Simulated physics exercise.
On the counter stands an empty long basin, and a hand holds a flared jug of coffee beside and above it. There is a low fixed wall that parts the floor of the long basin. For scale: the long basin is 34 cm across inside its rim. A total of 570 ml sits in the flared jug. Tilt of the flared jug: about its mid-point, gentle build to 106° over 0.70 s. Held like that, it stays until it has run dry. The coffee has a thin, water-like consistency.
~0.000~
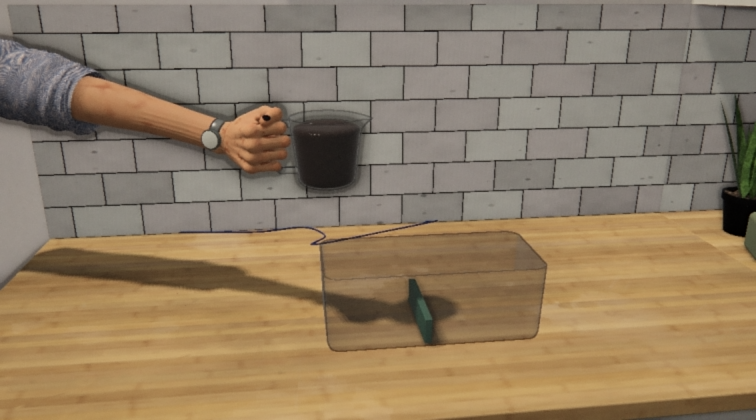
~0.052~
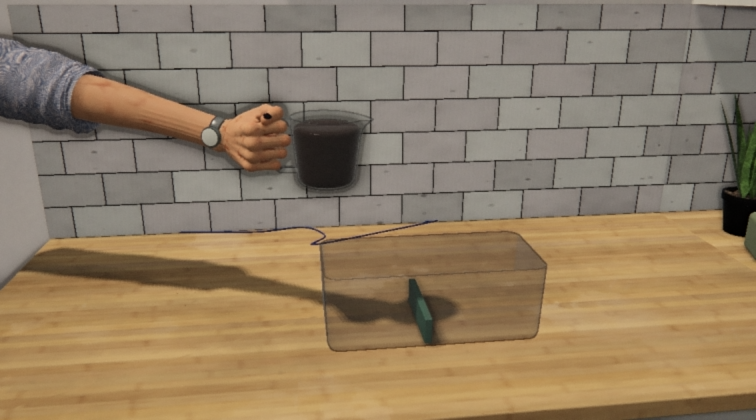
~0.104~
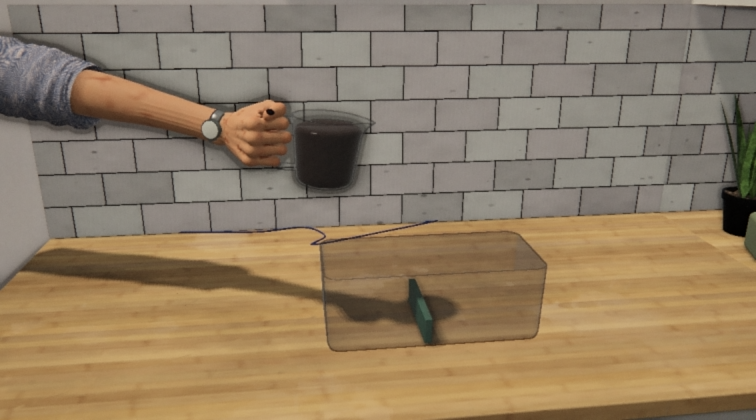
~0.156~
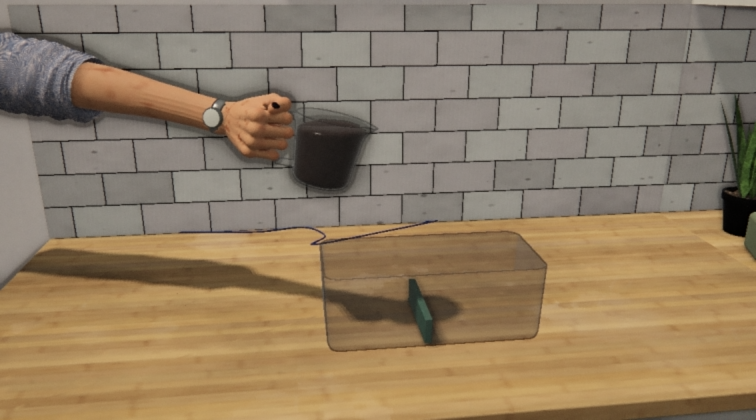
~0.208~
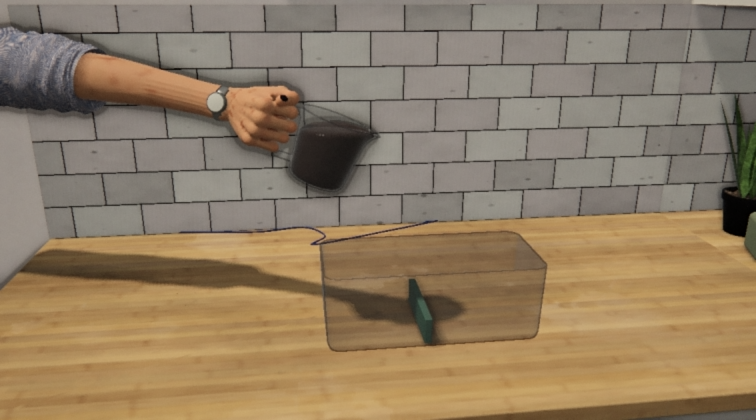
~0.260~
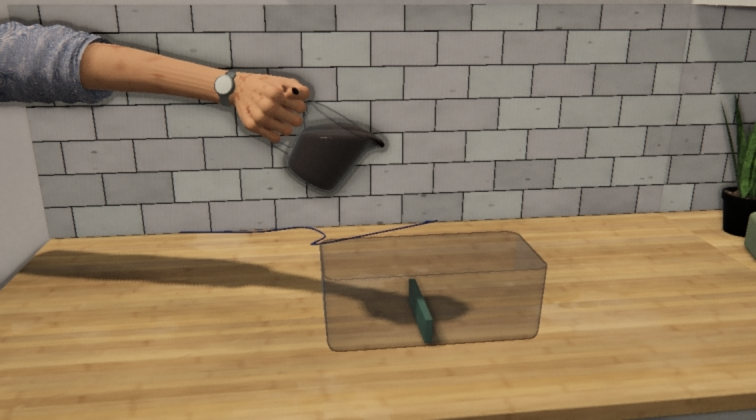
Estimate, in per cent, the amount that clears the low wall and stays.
Roughly 28 percent.
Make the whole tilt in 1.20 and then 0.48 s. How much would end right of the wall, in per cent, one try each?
Respectively about 45 and 20 percent.
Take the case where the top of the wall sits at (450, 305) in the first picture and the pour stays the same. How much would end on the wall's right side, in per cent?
In that case, some 15 percent.
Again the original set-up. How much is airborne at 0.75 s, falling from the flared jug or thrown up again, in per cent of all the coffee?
Near 14 per cent, I'd say.
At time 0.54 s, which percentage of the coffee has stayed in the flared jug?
Portion remaining: Approx. 46 per cent.
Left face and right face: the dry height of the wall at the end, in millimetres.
Noted: Left near 26 mm, right near 38 mm.
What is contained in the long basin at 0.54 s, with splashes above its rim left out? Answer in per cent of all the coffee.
Close to 20 in a hundred.
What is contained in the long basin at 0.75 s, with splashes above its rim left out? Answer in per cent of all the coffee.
That comes to about 80 percent.
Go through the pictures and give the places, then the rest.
Tilt 0°; pouring edge (373, 117); surface from (292, 127) to (361, 126); the long basin's rim runs from (322, 260) to (532, 249); the wall's top is at (420, 299), in the first picture.
Tilt 1°; pouring edge (374, 118); surface from (293, 127) to (361, 126), in the second picture.
Tilt 6°; pouring edge (376, 122); surface from (295, 126) to (362, 127), in the third picture.
Tilt 12°; pouring edge (379, 128); surface from (297, 126) to (366, 129), in the fourth picture.
Tilt 21°; pouring edge (381, 136); surface from (298, 131) to (373, 131), in the fifth picture.
Tilt 32°; pouring edge (382, 146); surface from (297, 137) to (374, 138); 2 per cent is over the edge, in the sixth picture.
Then, 0.54 s in, the tilt is 93° and 45 per cent is still to pour, 8 is left of the wall and 11 right of it.
Then, 0.75 s in, the tilt is 106° and 7 per cent is still to pour, 54 is left of the wall and 26 right of it.
Then, 0.96 s in, the tilt is 106° and 0 per cent is still to pour, 68 is left of the wall and 26 right of it.
Then, 1.20 s in, the tilt is 106° and 0 per cent is still to pour, 69 is left of the wall and 27 right of it.
Finally, 69 per cent lies left of the wall, 28 right of it and 3 outside.
